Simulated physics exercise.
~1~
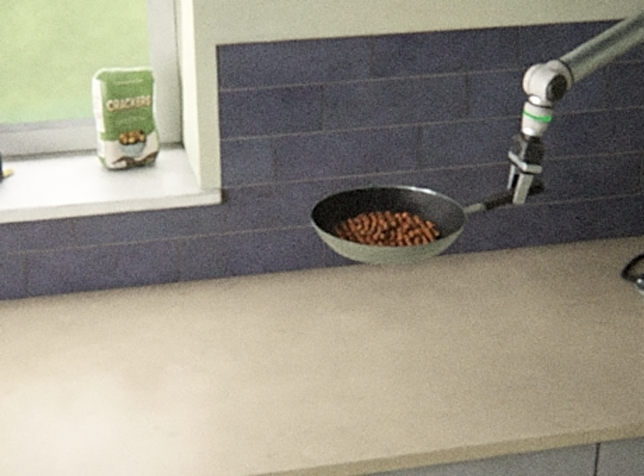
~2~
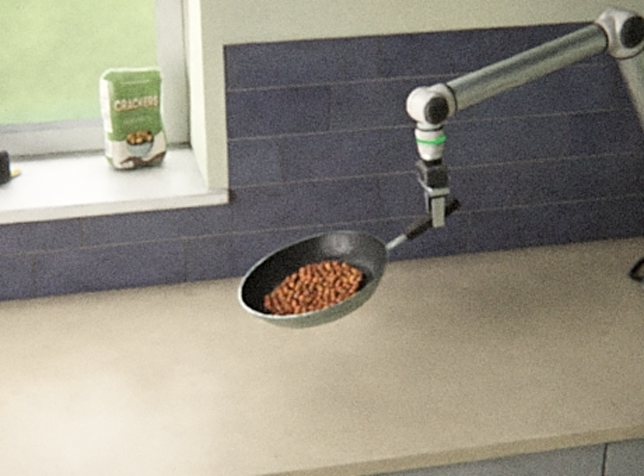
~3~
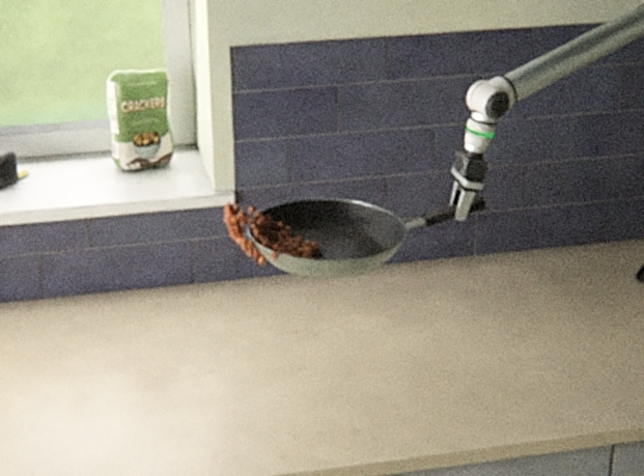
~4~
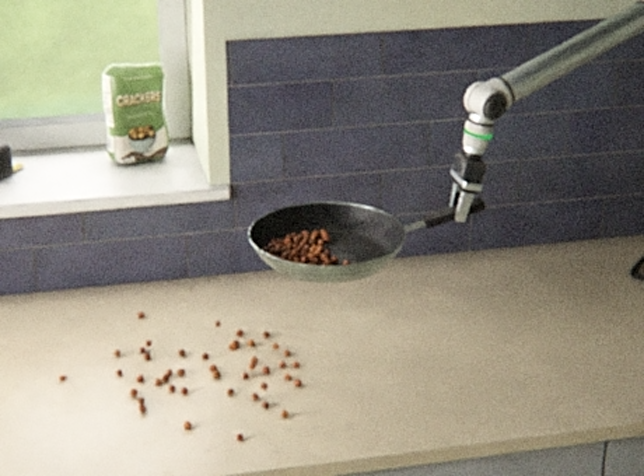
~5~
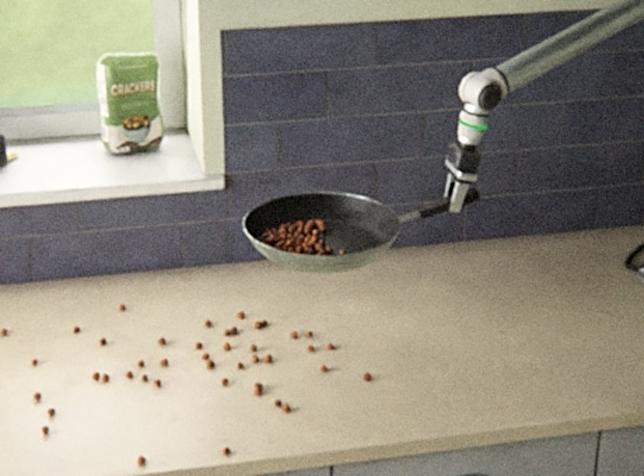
The clip shows a robot arm holding a frying pan of hazelnuts above a counter, moving it left and down, then jerking it up so that many nuts spill over the left rim and scatter across the counter, while the rest stay in the raised, level pan.
